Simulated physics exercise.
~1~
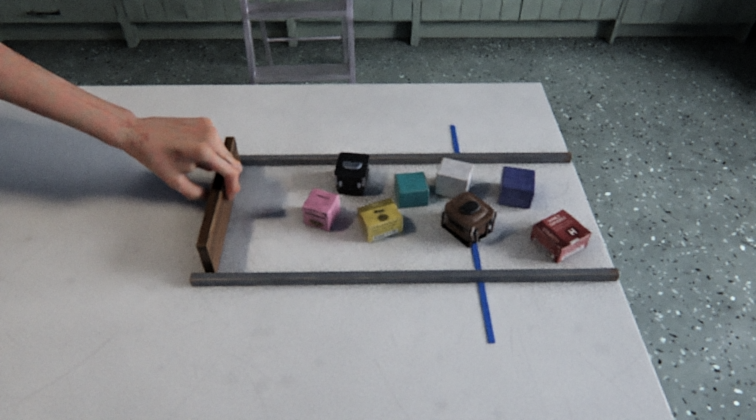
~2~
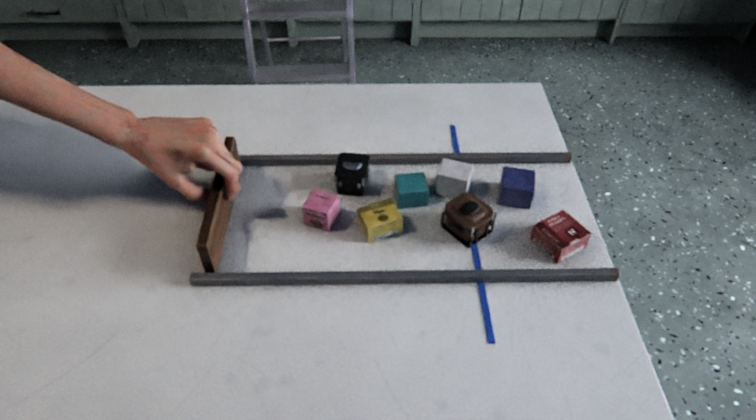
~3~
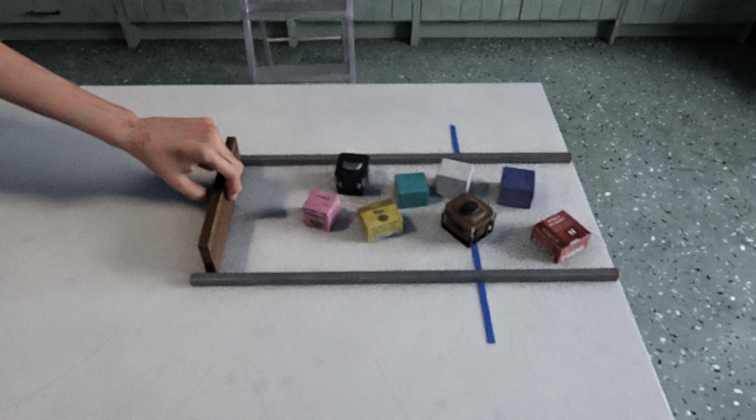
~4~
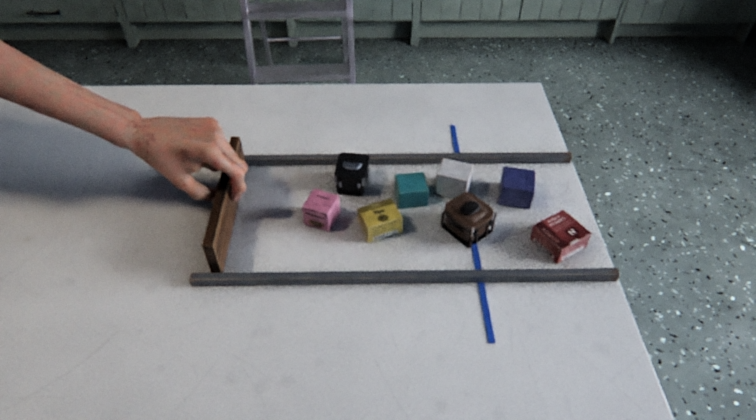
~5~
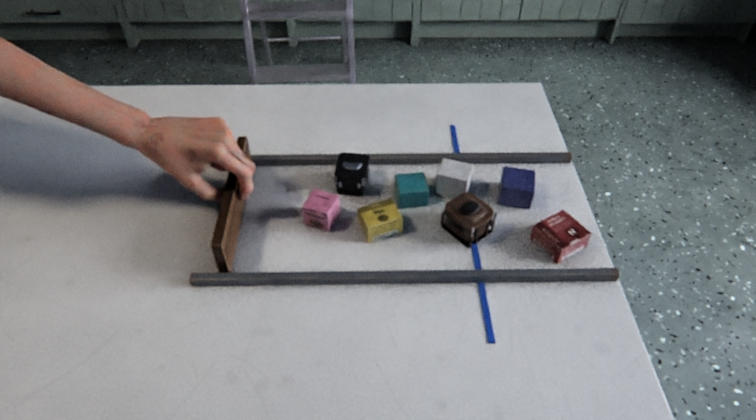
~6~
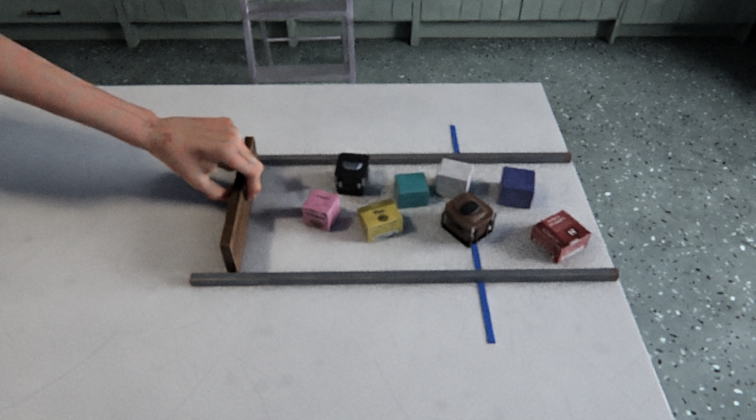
A hand reaches in from the left over a pale tabletop, seen from above at an angle, with green cabinets and a speckled floor behind. It grips a brown board between two grey rails, where pink, black, yellow, teal, white, brown, blue and red blocks lie scattered rightward around a blue tape line. The hand holds nearly still, then slides the board slightly right; the blocks and camera stay still.
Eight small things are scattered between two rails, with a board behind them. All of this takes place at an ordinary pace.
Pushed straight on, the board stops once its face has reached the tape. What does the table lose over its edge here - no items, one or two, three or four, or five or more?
Nothing drops.
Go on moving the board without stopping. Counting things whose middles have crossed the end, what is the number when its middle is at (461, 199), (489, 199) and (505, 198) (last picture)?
Respectively, 0, 2 and 2.
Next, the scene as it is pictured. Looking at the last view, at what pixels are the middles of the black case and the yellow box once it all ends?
Near (478, 172) and (518, 222).
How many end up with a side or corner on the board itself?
I count 2 of them.
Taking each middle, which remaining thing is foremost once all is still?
The foremost one is the red box.
Soon after, none off yet; red box at rest near (560, 236); blue block at rest near (517, 187); brown case at rest near (468, 219).
At rest, the number that fall off is zero.
